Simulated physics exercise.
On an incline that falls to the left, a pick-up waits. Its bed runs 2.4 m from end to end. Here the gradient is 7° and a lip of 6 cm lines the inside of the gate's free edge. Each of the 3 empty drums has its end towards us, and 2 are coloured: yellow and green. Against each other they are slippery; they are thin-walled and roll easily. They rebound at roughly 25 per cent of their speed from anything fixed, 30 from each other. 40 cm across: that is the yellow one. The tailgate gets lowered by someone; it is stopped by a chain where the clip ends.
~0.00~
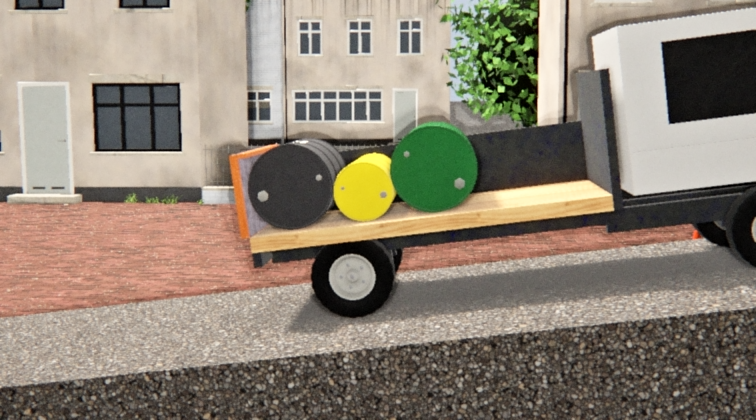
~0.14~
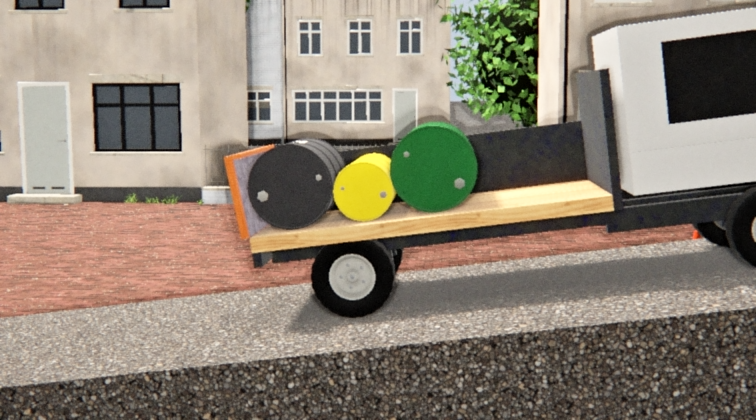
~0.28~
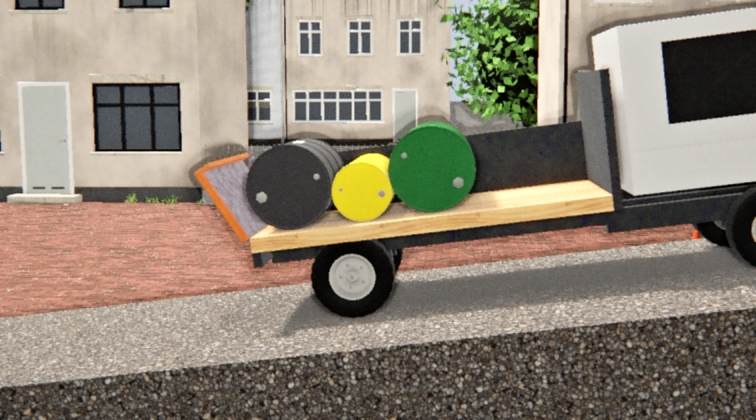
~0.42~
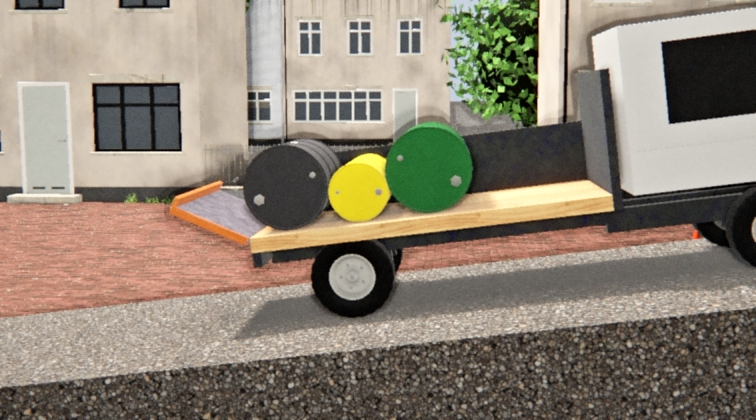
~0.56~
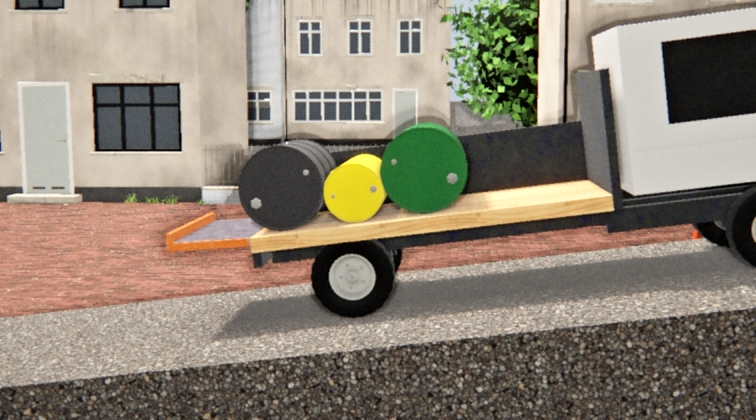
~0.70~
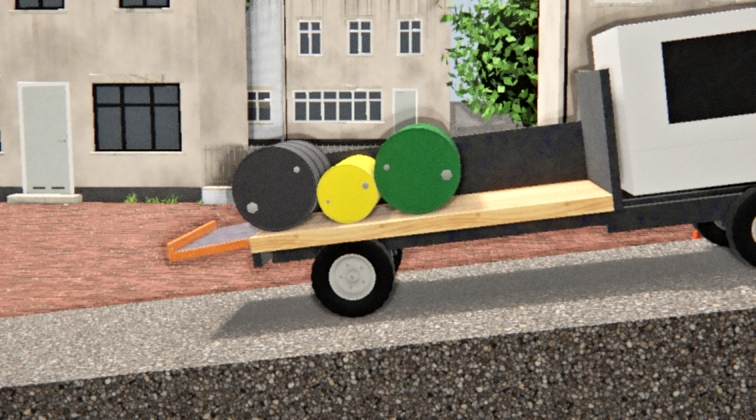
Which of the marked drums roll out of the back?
In the end yellow drum: It clears the tailgate; green: It clears the tailgate.
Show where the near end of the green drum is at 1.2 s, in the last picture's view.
Roughly at (380, 176) in the last picture.
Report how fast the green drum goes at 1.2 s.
Around 0.6 m/s.
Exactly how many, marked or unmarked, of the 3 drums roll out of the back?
I count 3 altogether.
Then, 1.2 s in, yellow is on the bed, 40 cm short of the hinge, rolling left; green is on the bed, 90 cm short of the hinge, rolling left; 0 of 3 are out.
Then, 1.8 s in, yellow is on the gate, 5 cm past the hinge, rolling left; green is on the bed, 45 cm short of the hinge, rolling left; 0 of 3 are out.
Then, 2.5 s in, yellow is on the gate, 60 cm past the hinge, rolling left; green is on the gate, 10 cm past the hinge, rolling left; 1 of 3 is out.
Then, 3.3 s in, yellow is out on the ground; green is dropping off the gate; 3 of 3 are out.
In the end (5.3 s), yellow is off the vehicle; green is out on the ground; 3 of 3 are out.
